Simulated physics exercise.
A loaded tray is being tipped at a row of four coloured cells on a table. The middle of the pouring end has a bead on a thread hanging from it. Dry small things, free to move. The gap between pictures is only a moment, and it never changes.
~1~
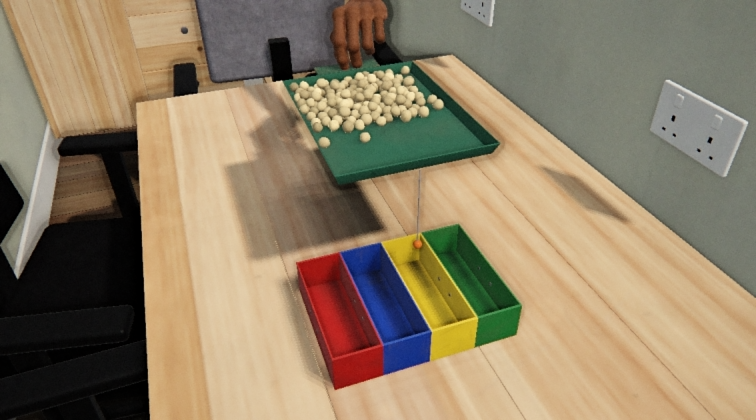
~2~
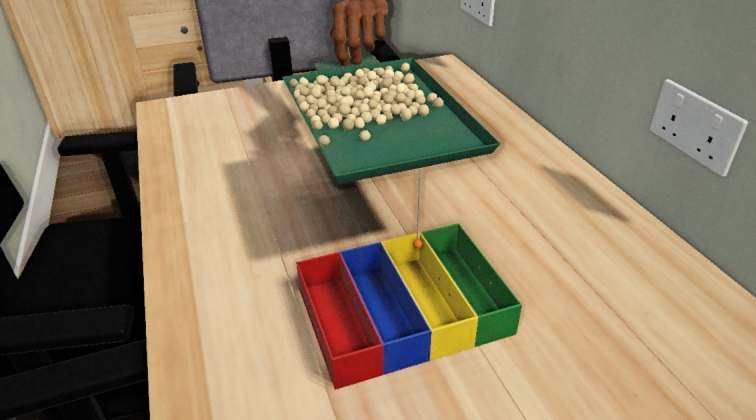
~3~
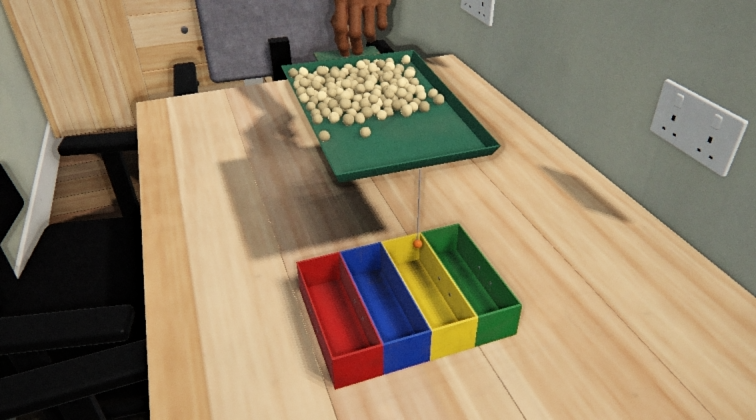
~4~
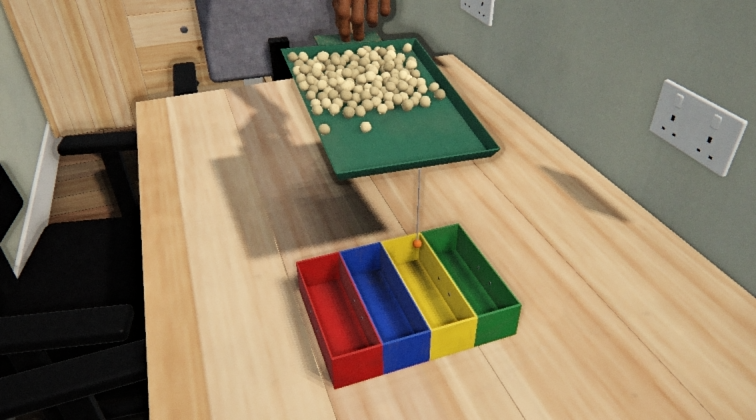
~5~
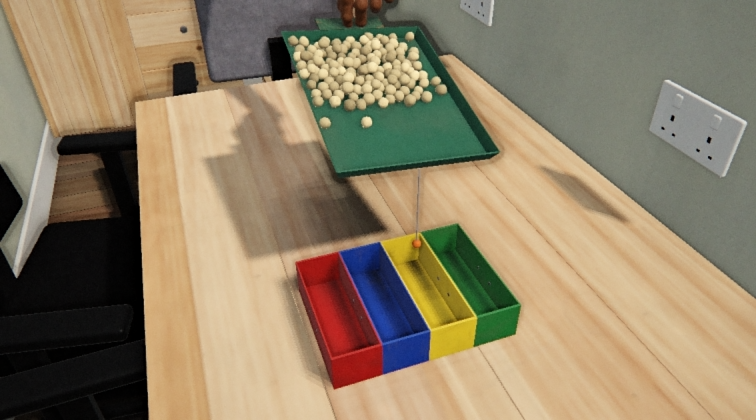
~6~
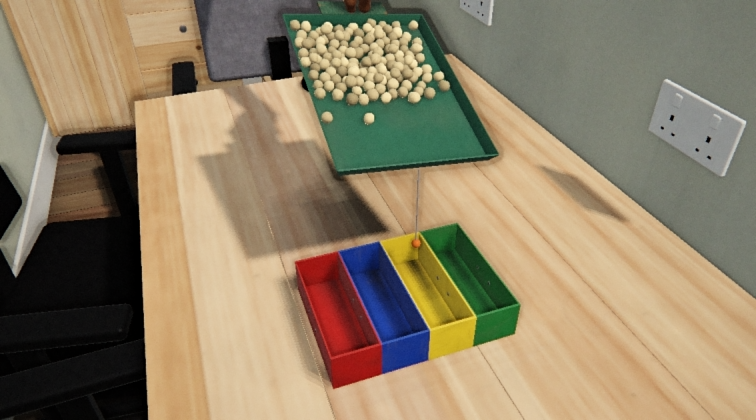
Green tray of pale round nuts tilting steadily above red, blue, yellow and green cells, a hand gripping its far end.
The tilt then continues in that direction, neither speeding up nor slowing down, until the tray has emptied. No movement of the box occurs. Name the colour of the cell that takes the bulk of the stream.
Green.
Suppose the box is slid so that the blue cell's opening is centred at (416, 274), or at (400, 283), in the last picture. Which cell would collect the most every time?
Case 1 - the cell in green; case 2 - the cell in green.
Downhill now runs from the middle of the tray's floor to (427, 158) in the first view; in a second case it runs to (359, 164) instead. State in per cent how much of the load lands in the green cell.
Case one 20 %; case two 0 %.
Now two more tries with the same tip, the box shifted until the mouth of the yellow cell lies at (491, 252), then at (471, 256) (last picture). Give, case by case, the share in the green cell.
Around 10 and around 30 per cent, in that order.
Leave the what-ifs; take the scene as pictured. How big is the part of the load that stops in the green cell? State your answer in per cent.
I'd put that share at some 30 per cent.
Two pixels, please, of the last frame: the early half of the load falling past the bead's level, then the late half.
First near (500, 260), later near (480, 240).
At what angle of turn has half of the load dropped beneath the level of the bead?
Approx. 80° from level.
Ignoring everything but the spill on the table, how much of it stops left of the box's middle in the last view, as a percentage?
Close to 0 per cent.
Soon after the last picture, tray tipped steeply; about two thirds on the tray; a stray few in the green cell; a stray few in the yellow cell; about a third falling or outside the box.
A little later, tray tipped past a quarter turn; a stray few on the tray; about a quarter in the green cell; a small part in the yellow cell; a stray few in the blue cell; about two thirds falling or outside the box.
Later still, tray tipped past a quarter turn; about a quarter in the green cell; about a quarter in the yellow cell; a stray few in the blue cell; about half falling or outside the box.
At rest, tray tipped past a quarter turn; about a quarter in the green cell; about a quarter in the yellow cell; a stray few in the blue cell; none in the red cell; about half outside the box.
